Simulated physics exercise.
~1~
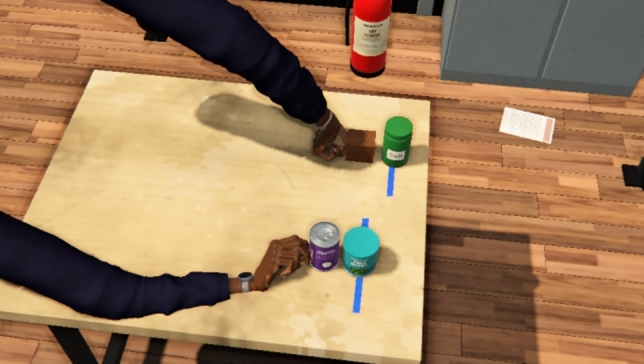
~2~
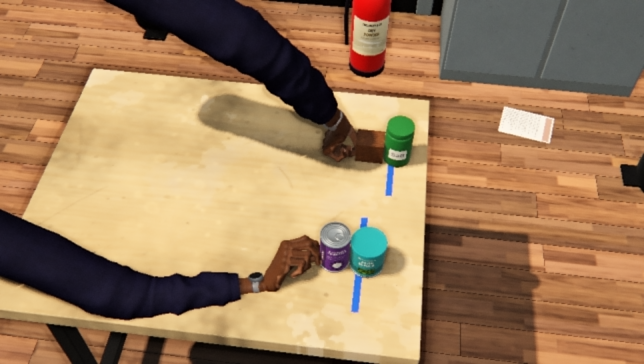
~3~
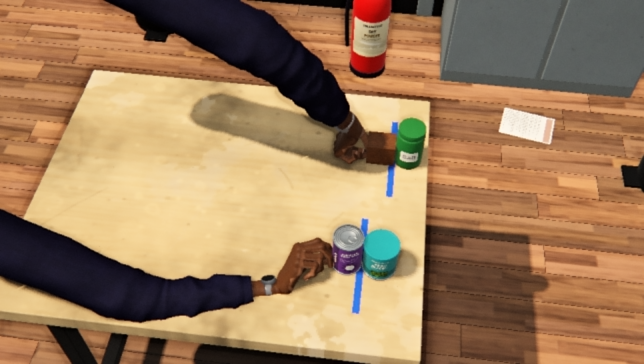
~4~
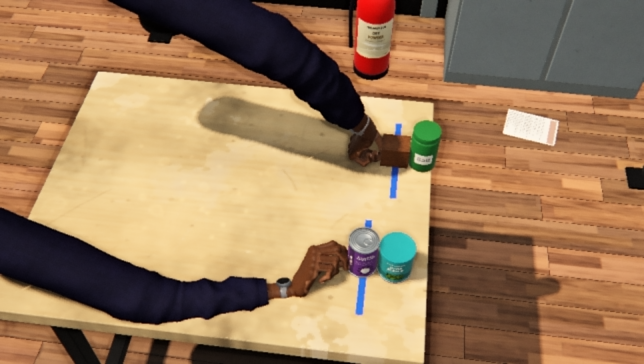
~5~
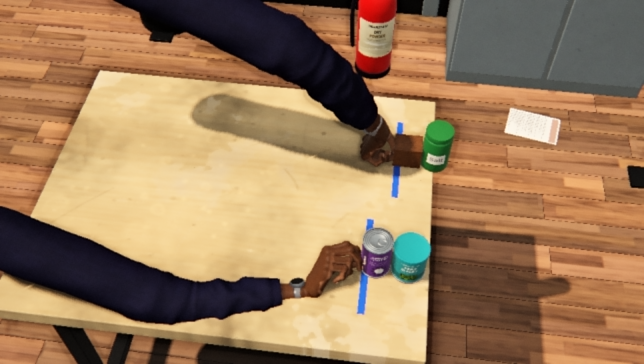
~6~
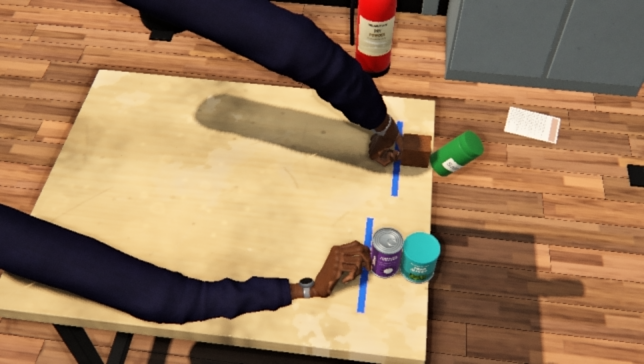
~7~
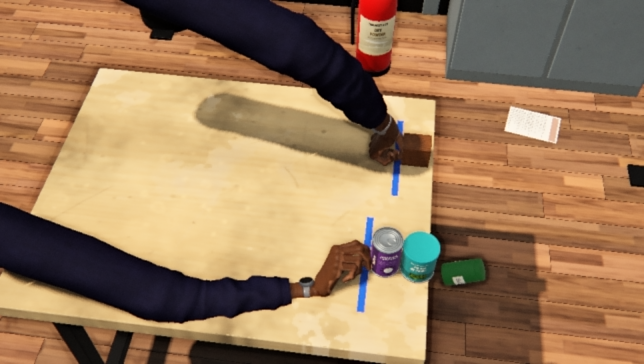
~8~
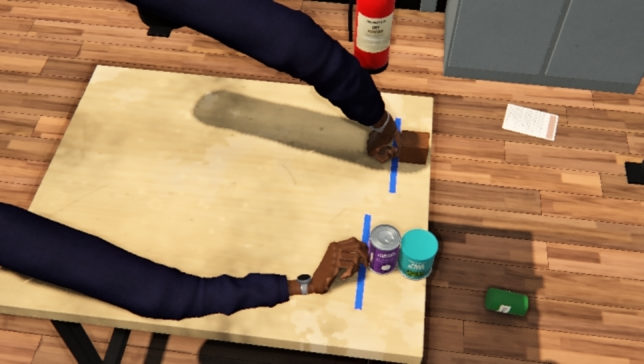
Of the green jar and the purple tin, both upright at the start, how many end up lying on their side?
One of them does. The green jar ends on its side on the floor, while the purple tin stays upright on the table.
Green jar tipping off a table edge onto the floor as two hands push a block and tins right past blue tape.
